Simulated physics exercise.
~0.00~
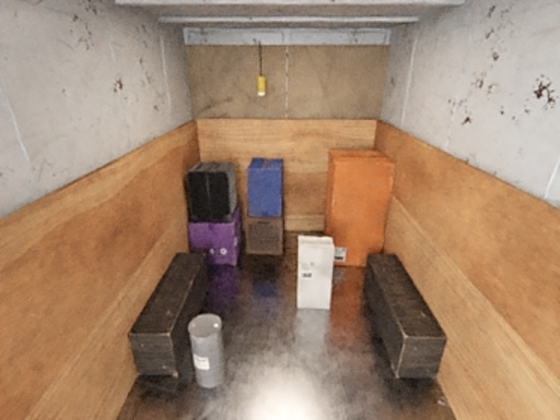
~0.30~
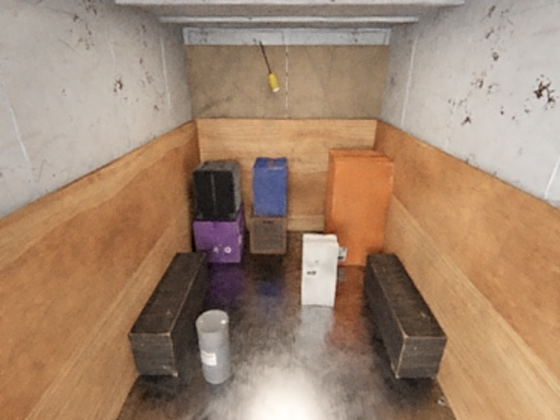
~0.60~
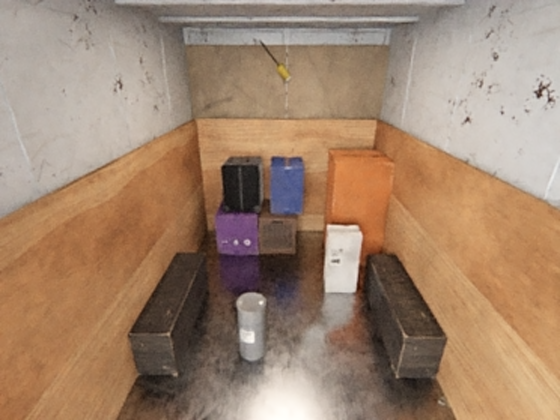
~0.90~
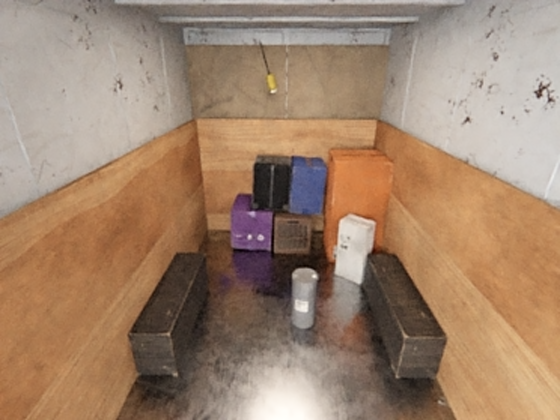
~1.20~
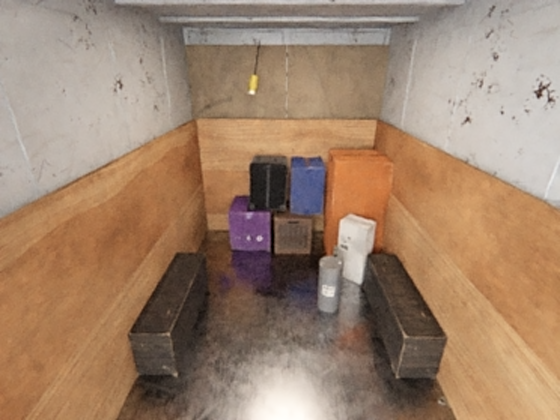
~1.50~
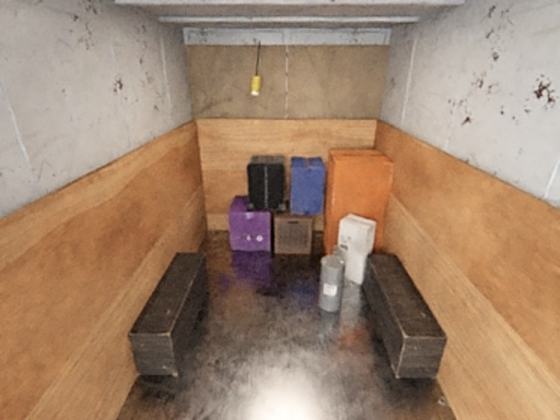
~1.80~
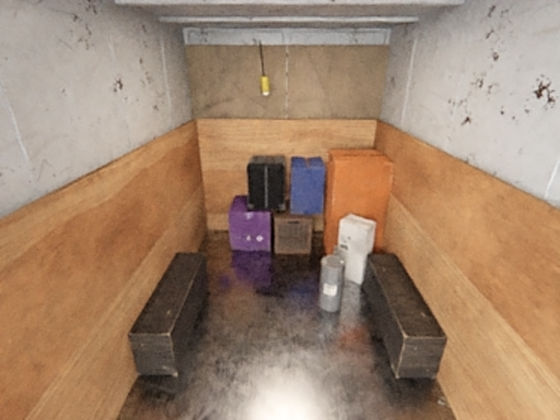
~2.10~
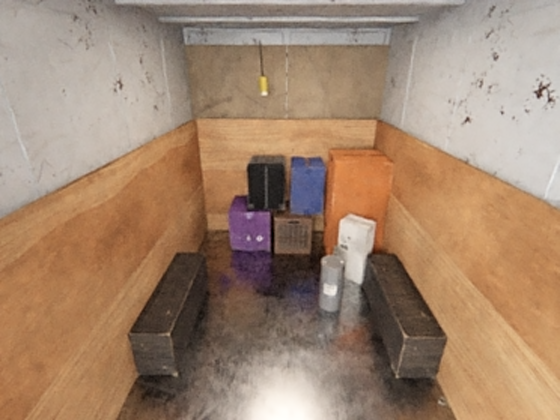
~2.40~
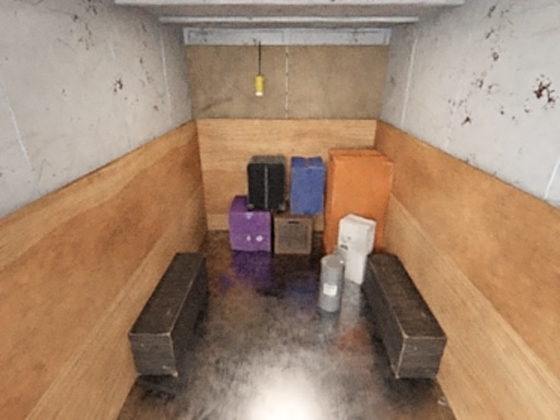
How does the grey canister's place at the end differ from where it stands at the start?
At the start the grey canister stands beside the left wheel box, near the viewer. At the end it stands farther back on the right, next to the white box and near the right wheel box.
